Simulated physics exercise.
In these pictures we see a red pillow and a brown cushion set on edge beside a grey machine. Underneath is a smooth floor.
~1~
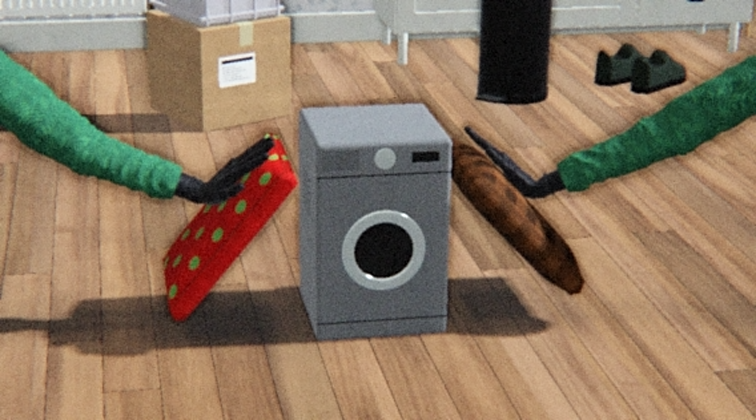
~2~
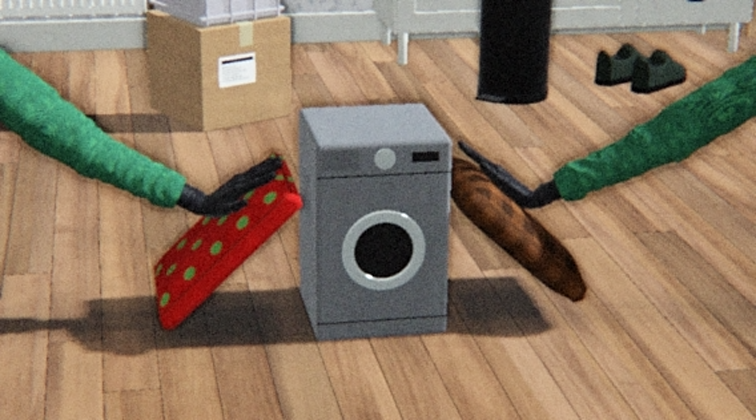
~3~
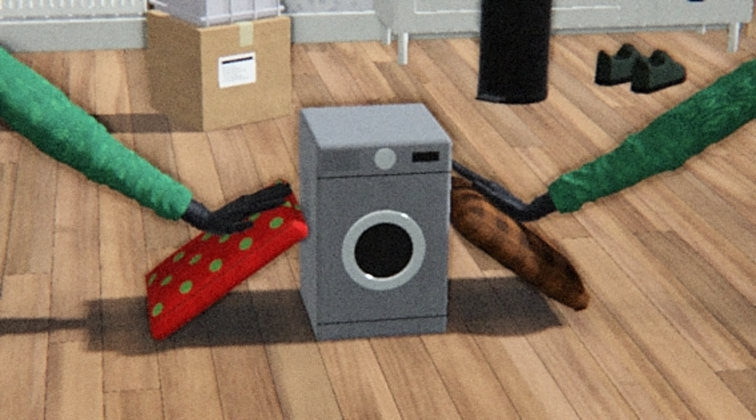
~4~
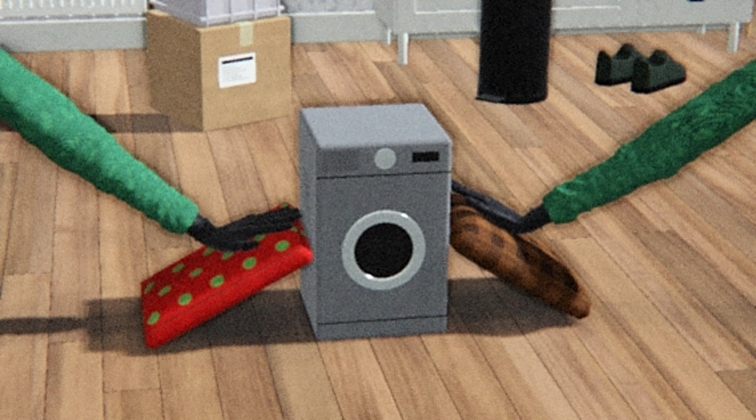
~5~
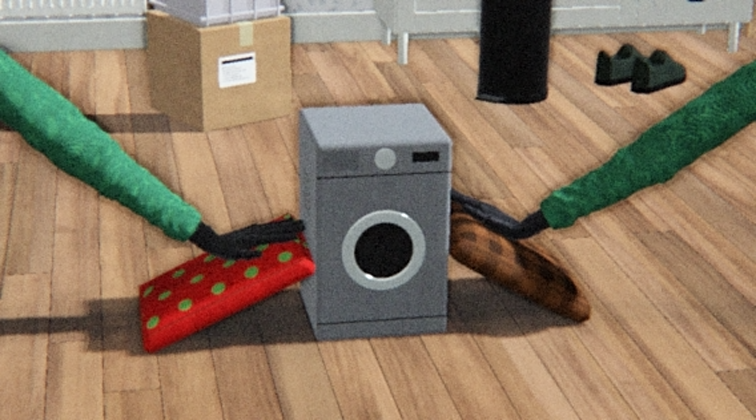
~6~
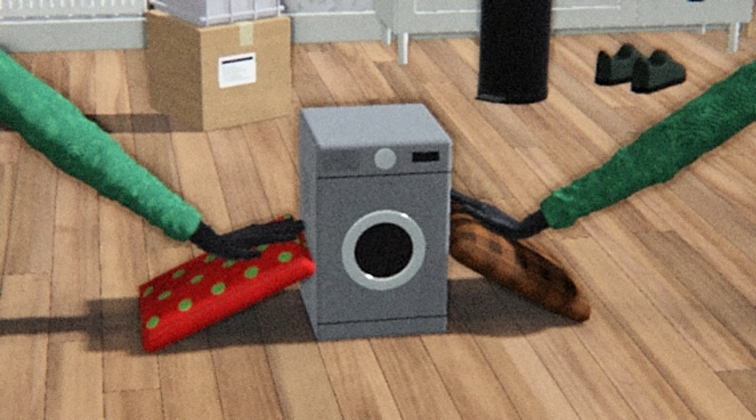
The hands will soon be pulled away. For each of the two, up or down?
Red pillow: Down, brown cushion: Down.
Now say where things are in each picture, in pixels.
Pillow foot (177, 316), head (292, 179); cushion foot (576, 289), head (476, 186), in the first frame.
Pillow foot (167, 324); cushion foot (580, 297), in the second frame.
Pillow foot (157, 334); cushion foot (583, 305), in the third frame.
Pillow foot (150, 343); cushion foot (584, 313), in the fourth frame.
Pillow foot (148, 347); cushion foot (585, 316), in the fifth frame.
Pillow foot (148, 347), head (310, 268), at a low slant; cushion foot (585, 316), head (457, 249), at a low slant, in the sixth frame.
Then, 0.28 s later than the last view, pillow flat on the floor near (215, 305); cushion flat on the floor near (516, 287).
Finally, pillow flat on the floor near (217, 307); cushion flat on the floor near (514, 285). The red pillow slides down flat and the brown cushion slips and lies down.
